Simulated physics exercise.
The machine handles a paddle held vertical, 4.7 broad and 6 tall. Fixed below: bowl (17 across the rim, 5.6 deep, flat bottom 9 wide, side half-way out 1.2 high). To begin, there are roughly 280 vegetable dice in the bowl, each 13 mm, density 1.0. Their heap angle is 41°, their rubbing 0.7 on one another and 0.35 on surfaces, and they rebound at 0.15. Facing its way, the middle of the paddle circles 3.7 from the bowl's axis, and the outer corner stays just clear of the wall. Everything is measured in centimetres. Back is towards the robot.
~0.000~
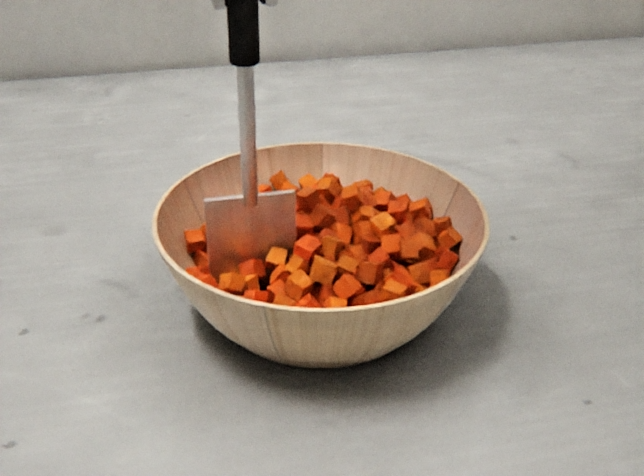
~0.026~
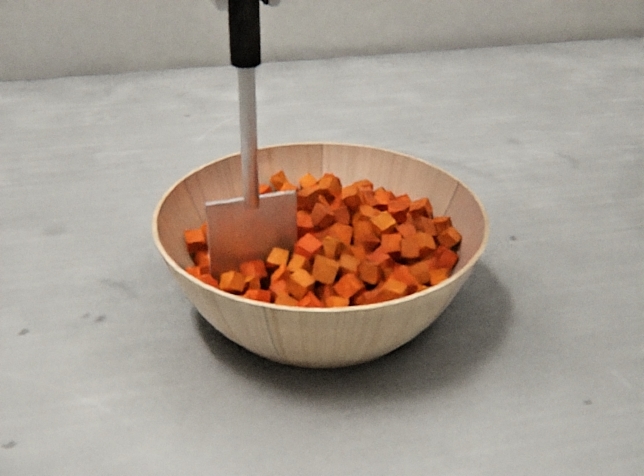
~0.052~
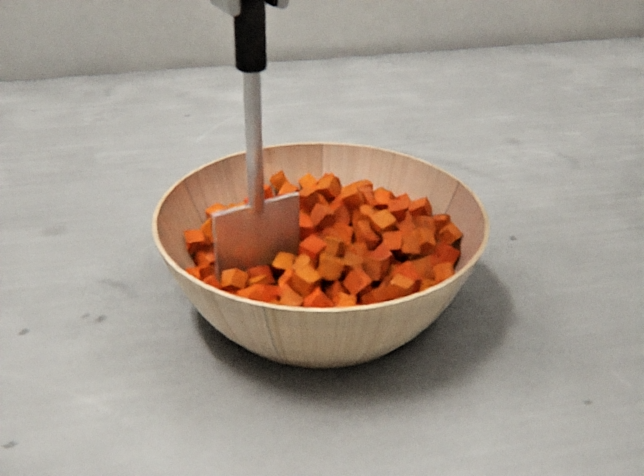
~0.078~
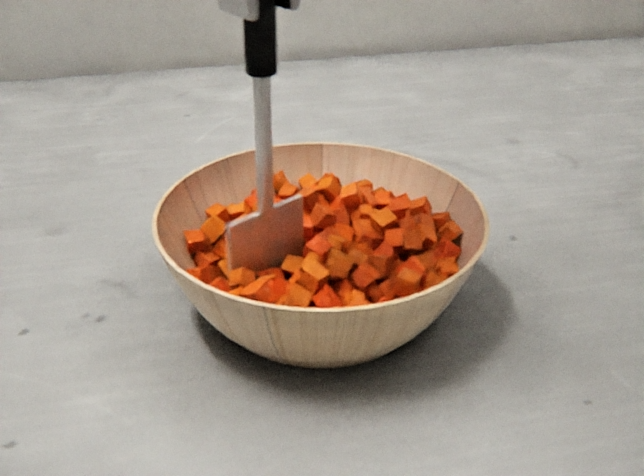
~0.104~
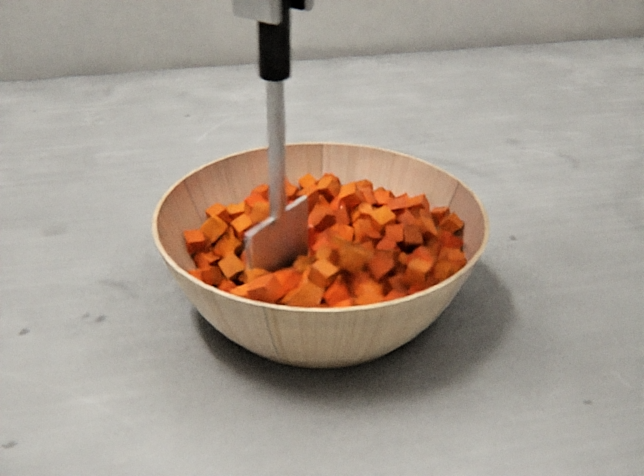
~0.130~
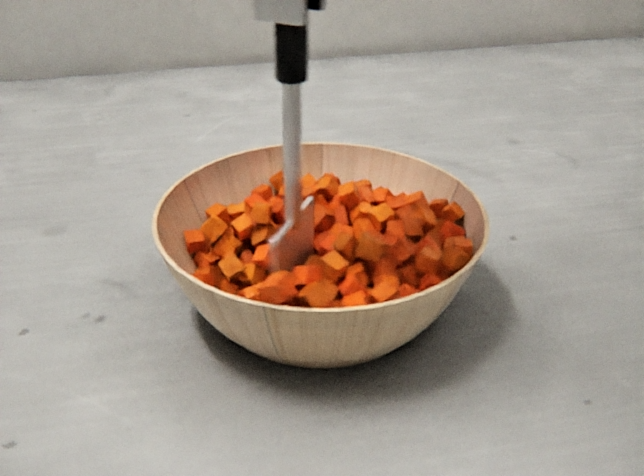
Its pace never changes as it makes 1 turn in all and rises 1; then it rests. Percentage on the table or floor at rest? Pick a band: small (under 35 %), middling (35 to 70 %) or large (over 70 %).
Small.
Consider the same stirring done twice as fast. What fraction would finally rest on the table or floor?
50 %.
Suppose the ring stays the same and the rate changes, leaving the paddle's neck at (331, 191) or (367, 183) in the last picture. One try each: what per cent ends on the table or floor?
About 35 and 50 per cent.
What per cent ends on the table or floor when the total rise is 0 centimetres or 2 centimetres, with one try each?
Around 30 percent, then 30 percent.
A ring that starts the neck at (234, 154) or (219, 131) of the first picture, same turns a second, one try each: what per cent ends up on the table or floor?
Near 30 per cent and near 20 per cent, in that order.
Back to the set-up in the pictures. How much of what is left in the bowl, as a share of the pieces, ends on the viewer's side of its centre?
Some 80 per cent.
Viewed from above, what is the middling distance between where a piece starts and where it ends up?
Around 9 cm.
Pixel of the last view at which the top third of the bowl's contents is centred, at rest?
In the final view it lies around (290, 272).
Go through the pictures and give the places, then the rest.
The paddle neck at (249, 169), 0° round; upper third of the load around (331, 235), from x 195 to 450, top at y 180; 285 in the bowl, in the first picture.
The paddle neck at (250, 170), 4° round; upper third of the load around (330, 238), from x 195 to 450, top at y 180, in the second picture.
The paddle neck at (255, 176), 16° round; upper third of the load around (331, 241), from x 195 to 450, top at y 180, in the third picture.
The paddle neck at (265, 182), 29° round; upper third of the load around (336, 241), from x 195 to 450, top at y 180, in the fourth picture.
The paddle neck at (277, 187), 42° round; upper third of the load around (343, 254), from x 195 to 455, top at y 180, in the fifth picture.
The paddle neck at (293, 190), 55° round; upper third of the load around (359, 249), from x 195 to 460, top at y 180; 285 in the bowl, in the sixth picture.
After 0.36 s, 173° round, highest piece 9 above the table; 261 in the bowl, 9 on the table or floor, 15 in flight or on the tool.
After 0.60 s, 291° round, highest piece 8 above the table; 230 in the bowl, 50 on the table or floor, 5 in flight or on the tool.
After 0.91 s, 0° round, highest piece 7 above the table; 211 in the bowl, 73 on the table or floor, 1 in flight or on the tool.
After 1.61 s, 0° round, highest piece 7 above the table; 211 in the bowl, 74 on the table or floor.
In the end, 211 in the bowl, 74 on the table or floor. That is 26 % on the table or floor.
